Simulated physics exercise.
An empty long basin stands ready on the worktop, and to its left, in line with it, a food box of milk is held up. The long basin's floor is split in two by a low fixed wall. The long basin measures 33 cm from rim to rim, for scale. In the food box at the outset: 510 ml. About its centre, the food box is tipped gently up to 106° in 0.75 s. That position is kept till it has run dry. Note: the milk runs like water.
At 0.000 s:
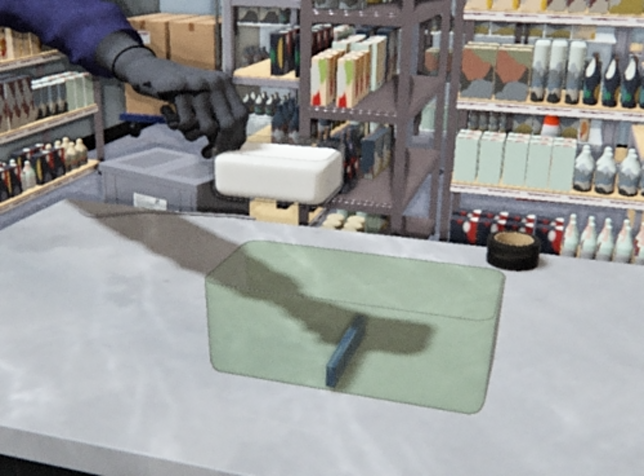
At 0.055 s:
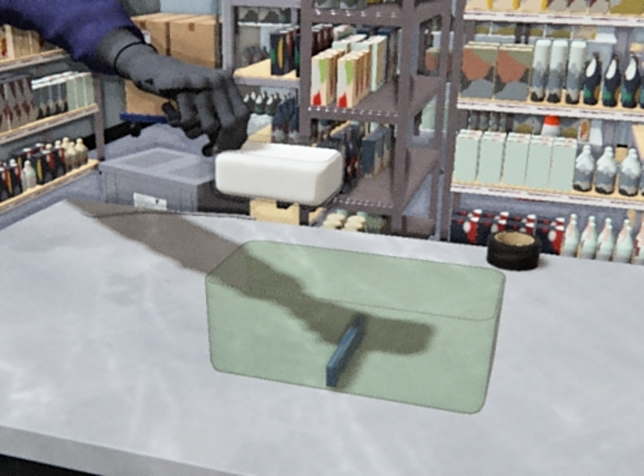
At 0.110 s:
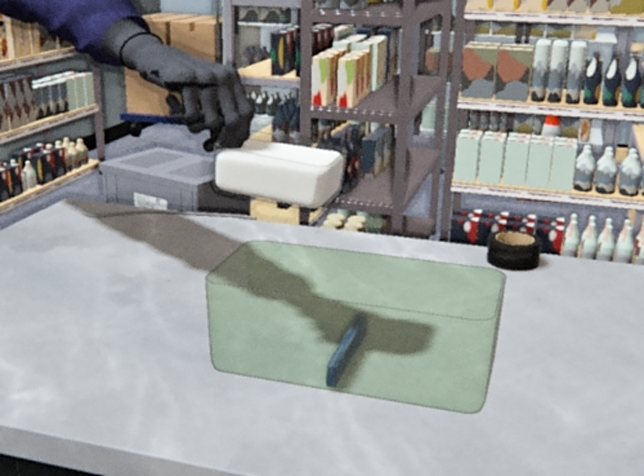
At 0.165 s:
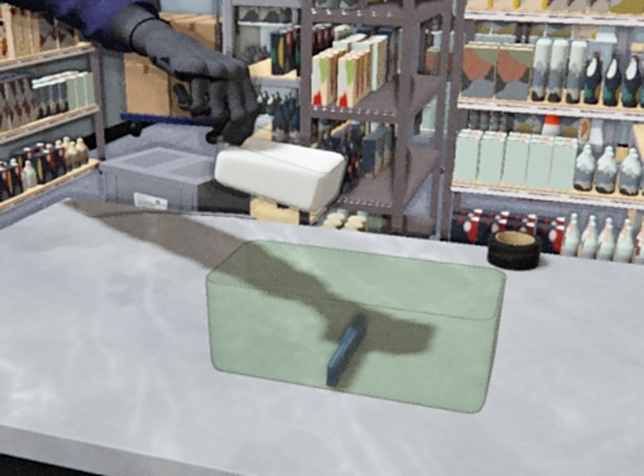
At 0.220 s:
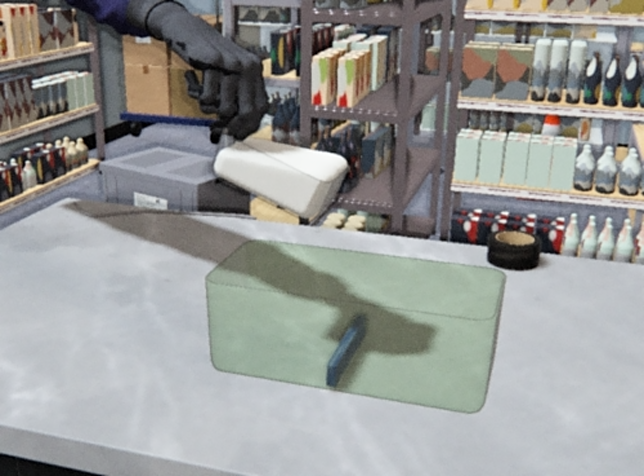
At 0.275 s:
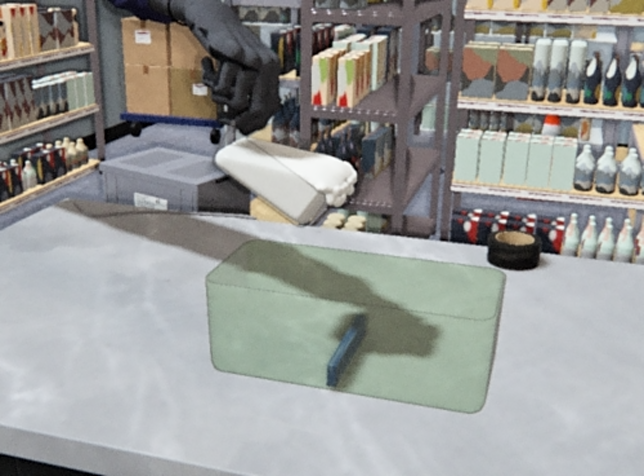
The video shows a gloved hand above a white food box over a worktop with a clear greenish long basin, shelves behind. The hand shifts right as the box gradually tilts down to the right, and white milk appears at its lower edge.
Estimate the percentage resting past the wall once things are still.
I would say roughly 74 percent.
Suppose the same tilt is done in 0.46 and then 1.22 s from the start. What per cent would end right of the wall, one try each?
70 and 75 %.
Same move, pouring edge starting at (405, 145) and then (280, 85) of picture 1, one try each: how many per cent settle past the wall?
Try 1: 85 %; try 2: 40 %.
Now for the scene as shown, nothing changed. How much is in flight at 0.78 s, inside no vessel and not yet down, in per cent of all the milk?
4 per cent or so.
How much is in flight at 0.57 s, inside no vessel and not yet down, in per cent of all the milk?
28 per cent.
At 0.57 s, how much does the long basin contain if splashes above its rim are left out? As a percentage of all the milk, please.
Fraction in basin: Approx. 60%.
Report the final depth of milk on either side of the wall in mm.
Some 6 mm on the left and some 16 mm on the right.
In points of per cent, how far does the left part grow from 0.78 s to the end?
That works out to roughly 5 per cent of the whole.
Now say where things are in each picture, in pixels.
In the first picture, tilt 0°; pouring edge (335, 154); surface from (229, 149) to (336, 159); the long basin's rim runs from (226, 261) to (500, 297); the wall's top is at (347, 341).
In the second picture, tilt 1°; pouring edge (336, 156); surface from (229, 149) to (336, 160).
In the third picture, tilt 6°; pouring edge (338, 160); surface from (231, 147) to (337, 161).
In the fourth picture, tilt 12°; pouring edge (339, 166); surface from (232, 145) to (339, 163).
In the fifth picture, tilt 21°; pouring edge (339, 176); surface from (232, 145) to (339, 169); 3 per cent is over the edge.
In the sixth picture, tilt 31°; pouring edge (337, 186); surface from (232, 144) to (333, 173); 10 per cent is over the edge.
By 0.57 s the tilt is 91° and 11 per cent is still to pour, 1 is left of the wall and 59 right of it.
By 0.78 s the tilt is 106° and 2 per cent is still to pour, 20 is left of the wall and 74 right of it.
By 1.01 s the tilt is 106° and 0 per cent is still to pour, 25 is left of the wall and 74 right of it.
By 1.25 s the tilt is 106° and 0 per cent is still to pour, 25 is left of the wall and 74 right of it.
At rest 25 per cent lies left of the wall, 74 right of it and 1 outside.
